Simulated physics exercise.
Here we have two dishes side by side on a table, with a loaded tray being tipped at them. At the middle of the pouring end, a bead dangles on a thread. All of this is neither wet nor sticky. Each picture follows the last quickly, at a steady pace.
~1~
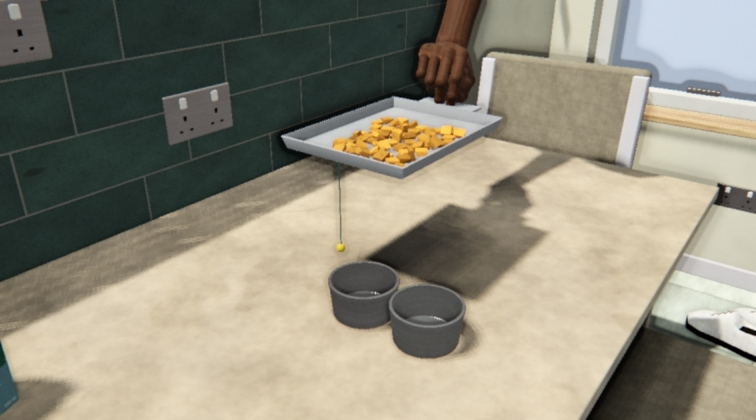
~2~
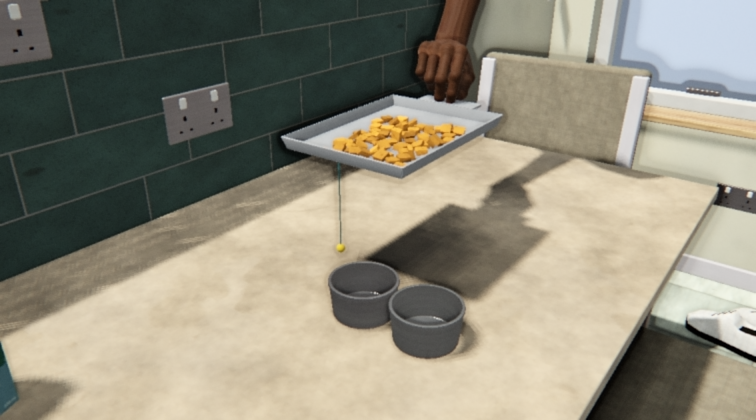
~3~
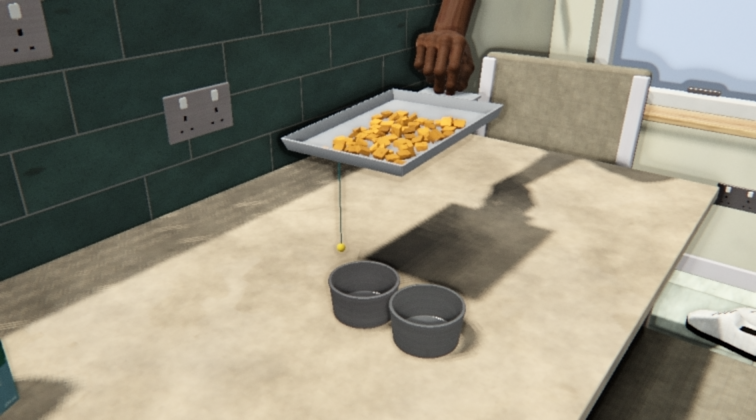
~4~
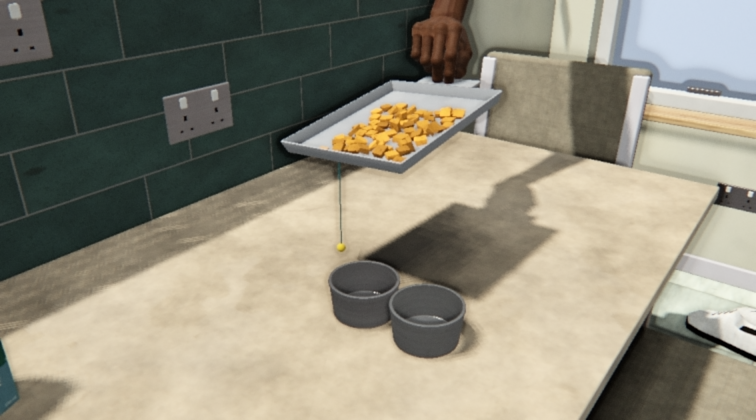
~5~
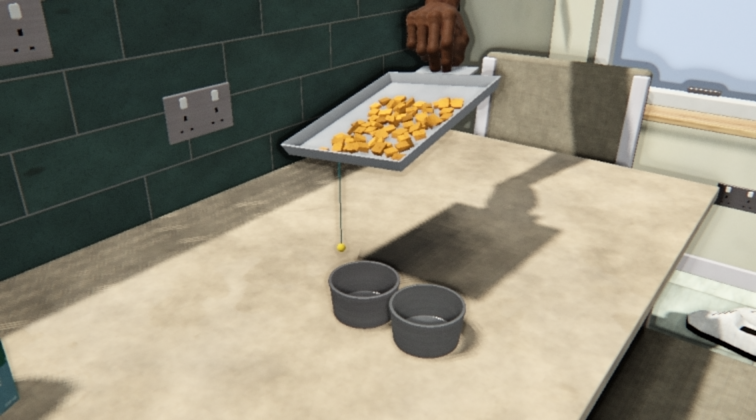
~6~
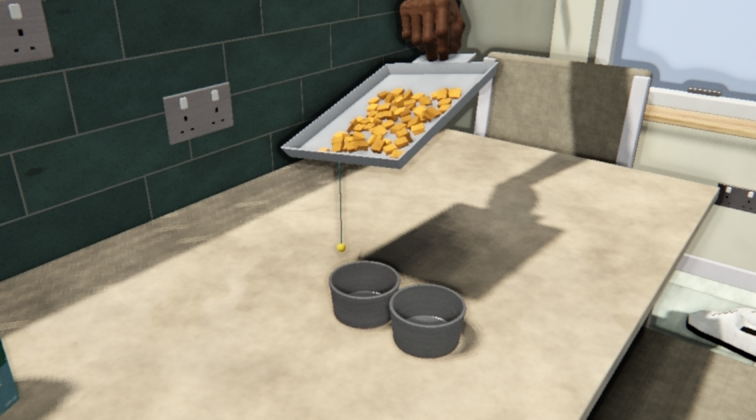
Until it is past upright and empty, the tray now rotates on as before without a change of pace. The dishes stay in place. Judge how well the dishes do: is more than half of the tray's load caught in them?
No, less than half is caught.
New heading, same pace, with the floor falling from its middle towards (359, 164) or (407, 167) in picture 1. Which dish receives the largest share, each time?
Try one: The leftmost dish. Try two: The leftmost dish.
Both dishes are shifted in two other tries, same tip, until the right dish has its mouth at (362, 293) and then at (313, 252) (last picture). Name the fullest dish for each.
Trial one goes to the one to the left, trial two to the one to the right.
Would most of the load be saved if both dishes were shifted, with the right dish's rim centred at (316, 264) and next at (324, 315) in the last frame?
Held in all, by try: A larger portion, then a smaller portion.
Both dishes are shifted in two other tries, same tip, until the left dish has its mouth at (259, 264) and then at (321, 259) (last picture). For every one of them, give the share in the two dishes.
20 %, 30 %.
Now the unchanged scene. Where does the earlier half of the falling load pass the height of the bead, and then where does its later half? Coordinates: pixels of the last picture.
I'd say around (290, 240) at first, then around (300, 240).
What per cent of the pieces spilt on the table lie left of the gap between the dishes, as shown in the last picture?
About 100 percent.
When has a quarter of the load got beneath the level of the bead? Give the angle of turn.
At roughly 80°.
Soon after the last picture, tray tipped steeply; nearly all on the tray; a small part in the air.
A little later, tray tipped past a quarter turn; about a third on the tray; about half outside both; a small part in the air.
Later still, tray tipped past a quarter turn; all outside both.
At rest, tray tipped past a quarter turn; none in the right dish; none in the left dish; all outside both.
